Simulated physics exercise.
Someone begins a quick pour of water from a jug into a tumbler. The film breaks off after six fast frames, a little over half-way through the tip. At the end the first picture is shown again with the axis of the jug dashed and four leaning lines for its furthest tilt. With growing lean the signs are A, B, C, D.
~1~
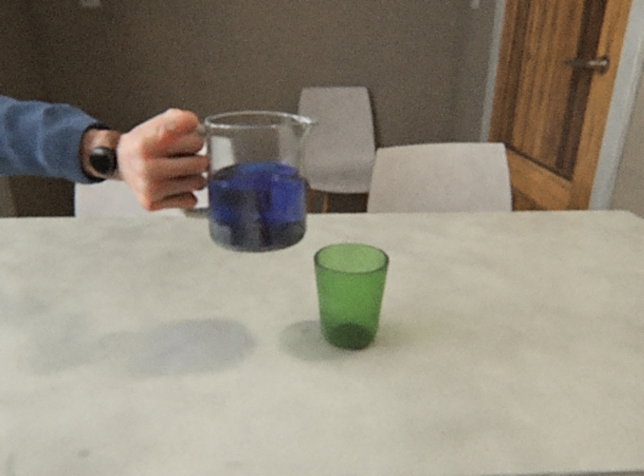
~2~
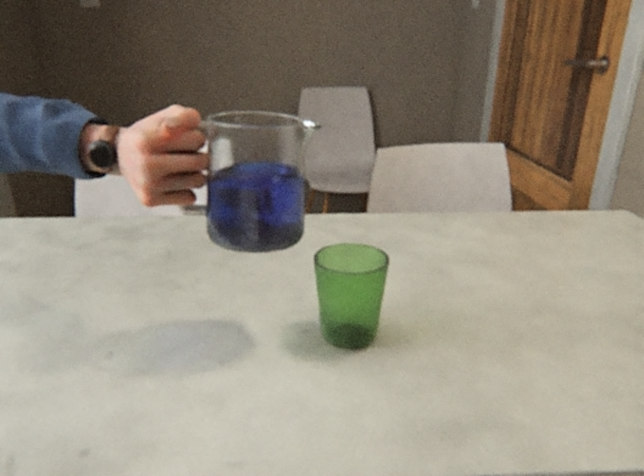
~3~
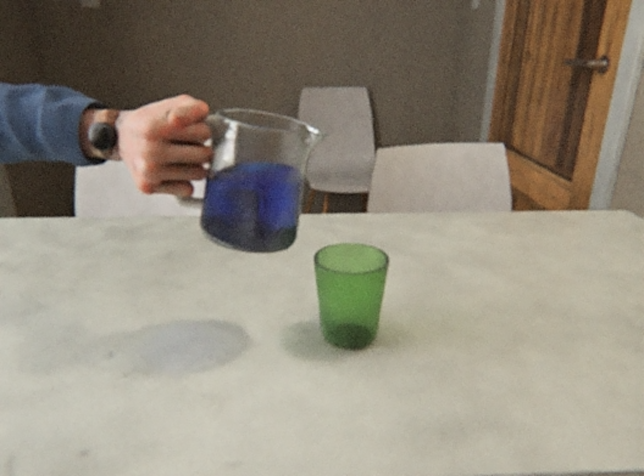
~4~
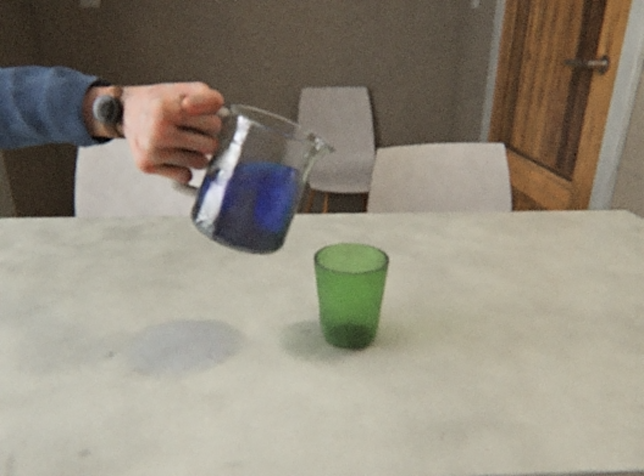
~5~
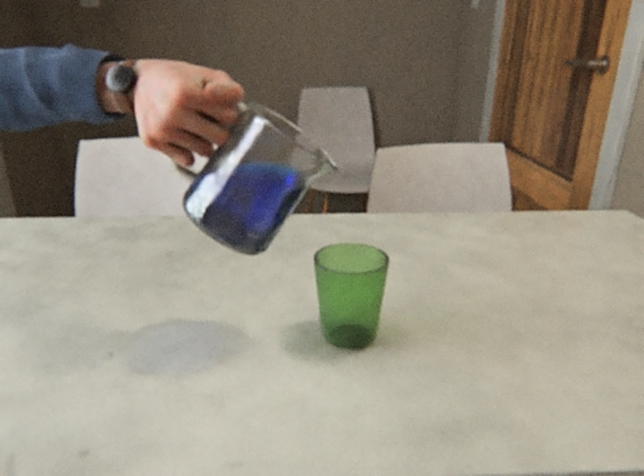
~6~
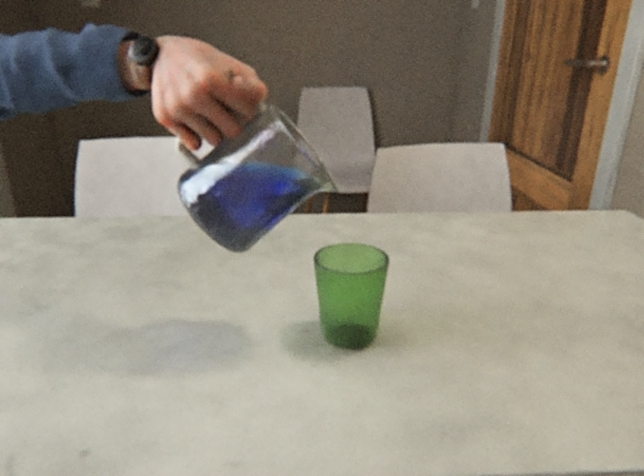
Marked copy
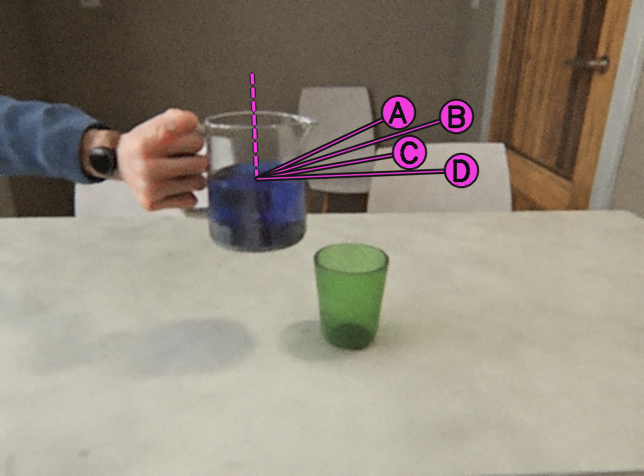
The clip shows a hand holding a clear glass jug of blue liquid above a pale table, beside a green tumbler, then tilting the jug steeply to the right while the liquid shifts toward its spout and the tumbler stays still.
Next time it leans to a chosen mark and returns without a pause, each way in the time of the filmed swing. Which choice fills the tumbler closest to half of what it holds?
B.
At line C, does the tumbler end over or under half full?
Over half.
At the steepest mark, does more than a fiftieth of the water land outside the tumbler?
Yes, it does.
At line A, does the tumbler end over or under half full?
Under.
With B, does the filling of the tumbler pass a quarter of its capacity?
Yes.
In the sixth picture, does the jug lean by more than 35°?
Yes, it does.
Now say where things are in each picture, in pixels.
Upright, lip at (317, 122); rim of the tumbler round (351, 257); nothing has left yet.
Tipped about 3°, lip at (320, 125); nothing has left yet.
Tipped about 10°, lip at (326, 134); nothing has left yet.
Tipped about 22°, lip at (333, 149); nothing has left yet.
Tipped about 36°, lip at (338, 168); nothing has left yet.
Tipped about 50°, lip at (337, 189); nothing has left yet.
On the marked copy, A at (383, 119); B at (440, 121); C at (392, 155); D at (444, 171).
For line A, the tumbler ends with about 32 % of what it can hold.
For line B, the tumbler ends with about 53 % of what it can hold.
For line C, the tumbler ends with about 64 % of what it can hold; 10 % of the water is spilt.
For line D, the tumbler ends with about 77 % of what it can hold; 15 % of the water is spilt.
